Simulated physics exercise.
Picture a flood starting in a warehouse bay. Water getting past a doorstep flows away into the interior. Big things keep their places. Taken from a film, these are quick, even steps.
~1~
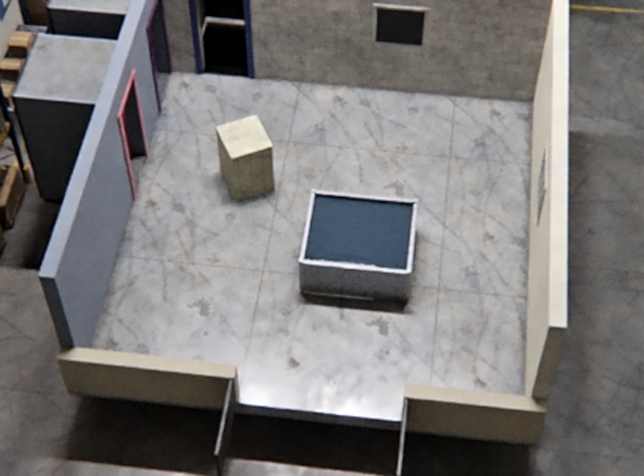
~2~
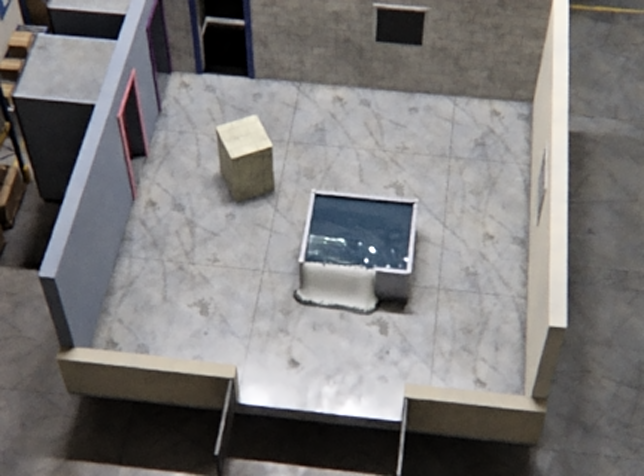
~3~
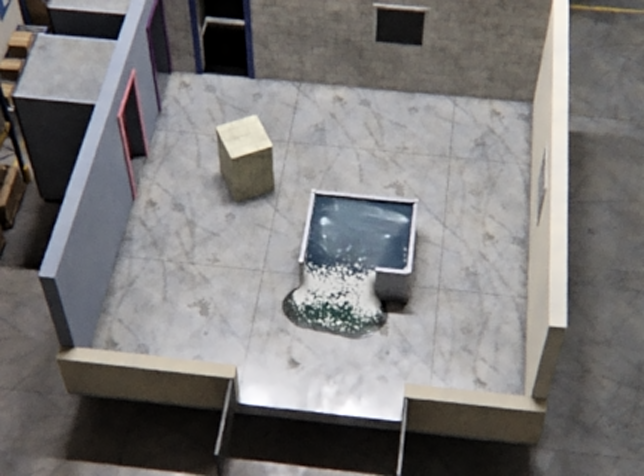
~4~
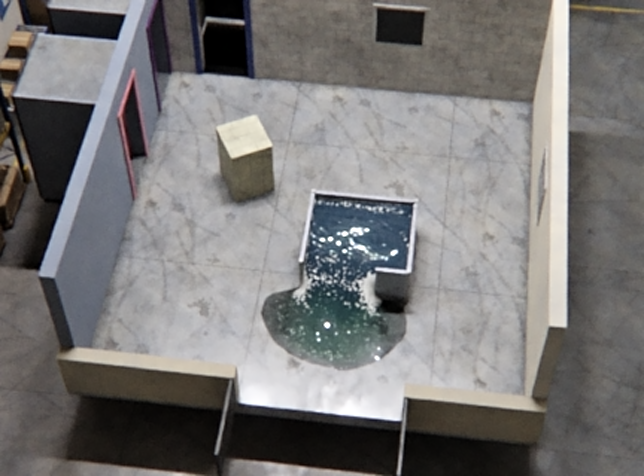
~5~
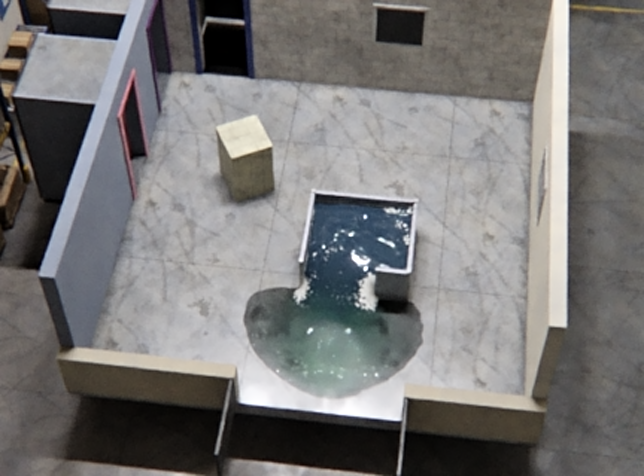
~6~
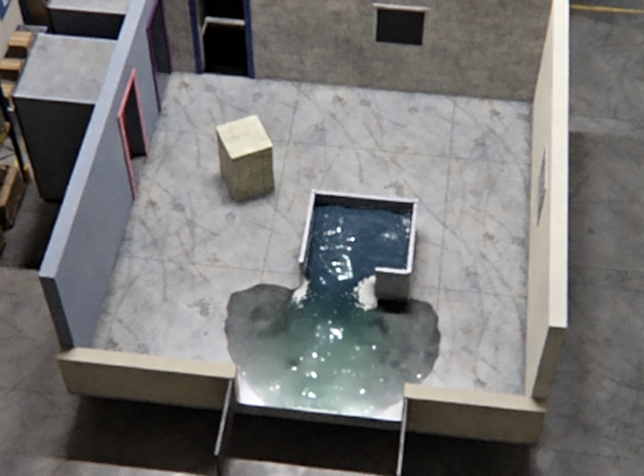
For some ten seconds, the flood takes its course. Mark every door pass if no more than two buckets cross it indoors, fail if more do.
Marks: Pink door pass, purple door pass, blue door pass.
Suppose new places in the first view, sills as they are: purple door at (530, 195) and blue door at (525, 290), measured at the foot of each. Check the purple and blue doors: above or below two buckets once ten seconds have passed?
Lab note - purple door stays within, blue door stays within.
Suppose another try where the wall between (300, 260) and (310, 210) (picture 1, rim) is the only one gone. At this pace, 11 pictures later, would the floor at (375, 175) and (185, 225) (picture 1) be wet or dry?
Respectively: Parched and drenched.
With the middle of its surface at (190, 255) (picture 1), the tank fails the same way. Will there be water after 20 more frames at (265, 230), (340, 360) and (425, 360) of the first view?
Result: Spared; inundated; inundated.
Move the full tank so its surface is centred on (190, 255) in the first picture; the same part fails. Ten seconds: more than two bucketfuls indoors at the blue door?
Note: Blue door door, limit exceeded.
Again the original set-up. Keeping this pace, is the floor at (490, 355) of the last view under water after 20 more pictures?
Lab note - point status: Swamped.
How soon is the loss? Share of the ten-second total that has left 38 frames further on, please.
By my reckoning, 90 %.
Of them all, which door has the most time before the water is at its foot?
I'd say the one in blue.
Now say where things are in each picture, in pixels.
Still water in the water tank at (360, 234), in the first picture.
Water pours out at (339, 285) and has run to (297, 292), in the second picture.
Water pours out at (339, 285) and has run to (372, 330), in the third picture.
The front is at (349, 365), out from the gap at (339, 286), in the fourth picture.
Water pours out at (339, 286) and has run to a hidden place, in the fifth picture.
The front is at a hidden place, out from the gap at (339, 286), in the sixth picture.
A moment on, water covers 15 % of the floor; the pink door not reached, the purple door not reached, the blue door not reached.
Next, water covers 20 % of the floor; the pink door not reached, the purple door not reached, the blue door not reached.
Then, water covers 25 % of the floor; the pink door not reached, the purple door not reached, the blue door not reached.
Later, water covers 45 % of the floor; the pink door wet at the sill, nothing in, the purple door not reached, the blue door not reached.
In the end, water covers 45 % of the floor; the pink door wet at the sill, nothing in, the purple door wet at the sill, nothing in, the blue door wet at the sill, nothing in.
